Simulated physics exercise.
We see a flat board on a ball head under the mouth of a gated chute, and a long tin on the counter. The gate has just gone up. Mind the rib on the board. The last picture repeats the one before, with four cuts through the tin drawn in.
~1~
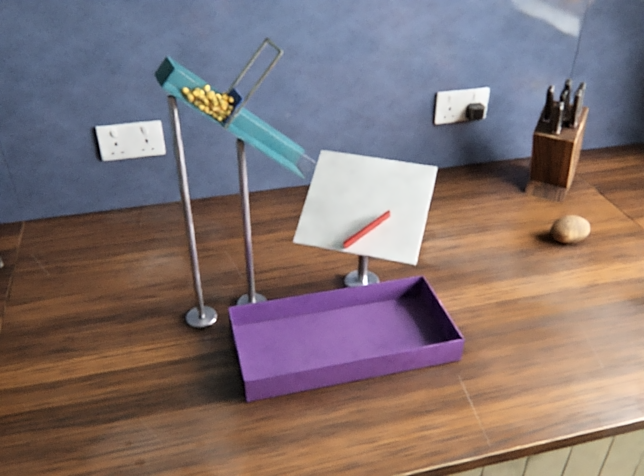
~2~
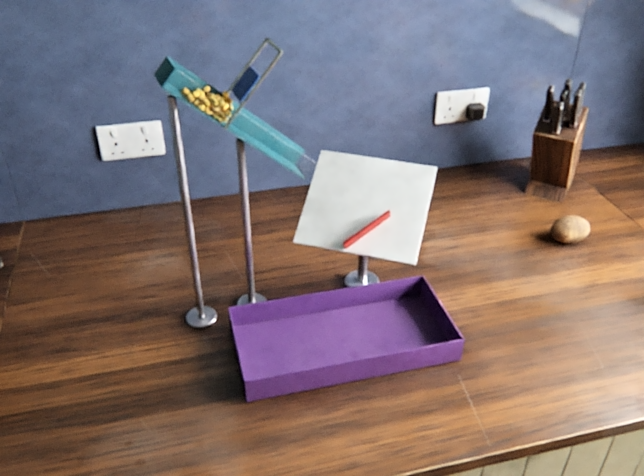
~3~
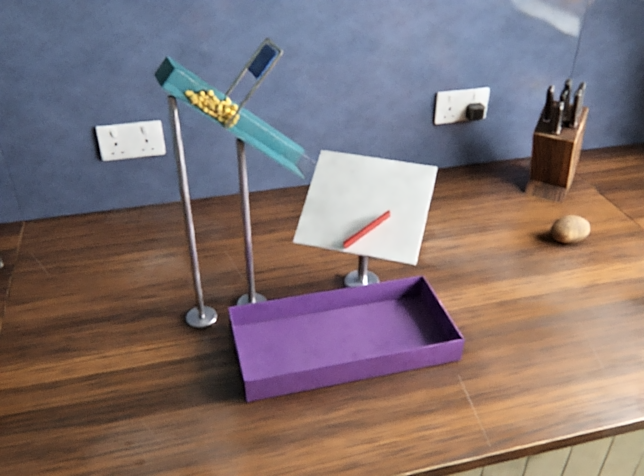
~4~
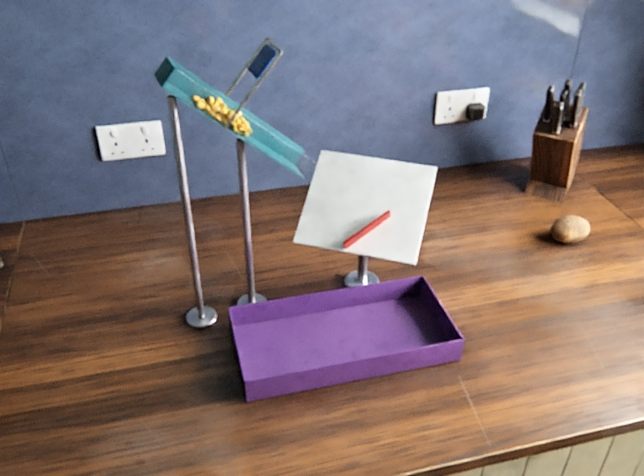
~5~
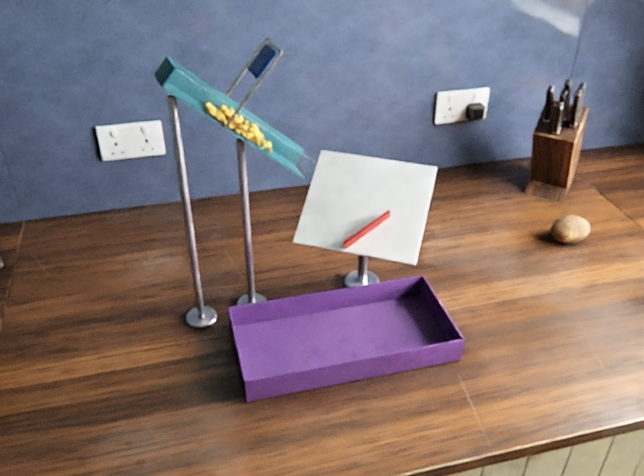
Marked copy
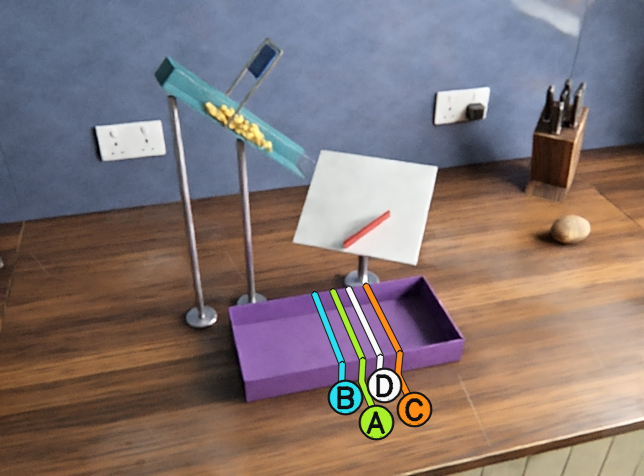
Small yellow balls sat bunched in a sloping teal chute until its dark gate lifted, then they slid partway down toward the right, above a tilted white board with a red strip and an empty purple tray.
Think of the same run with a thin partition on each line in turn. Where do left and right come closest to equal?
Line B does it best.
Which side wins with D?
More lands on the left.
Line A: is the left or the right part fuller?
The left side.
On the marked copy, line A crosses the front rim at (362, 359); line B crosses the front rim at (341, 363); line C crosses the front rim at (399, 352); line D crosses the front rim at (380, 355).
Choosing A, of what is caught, nearly all on the left of the divider, a stray few on the right.
Choosing B, of what is caught, about a third on the left of the divider, about two thirds on the right.
Choosing C, of what is caught, nearly all on the left of the divider, a stray few on the right.
Choosing D, of what is caught, nearly all on the left of the divider, a stray few on the right.
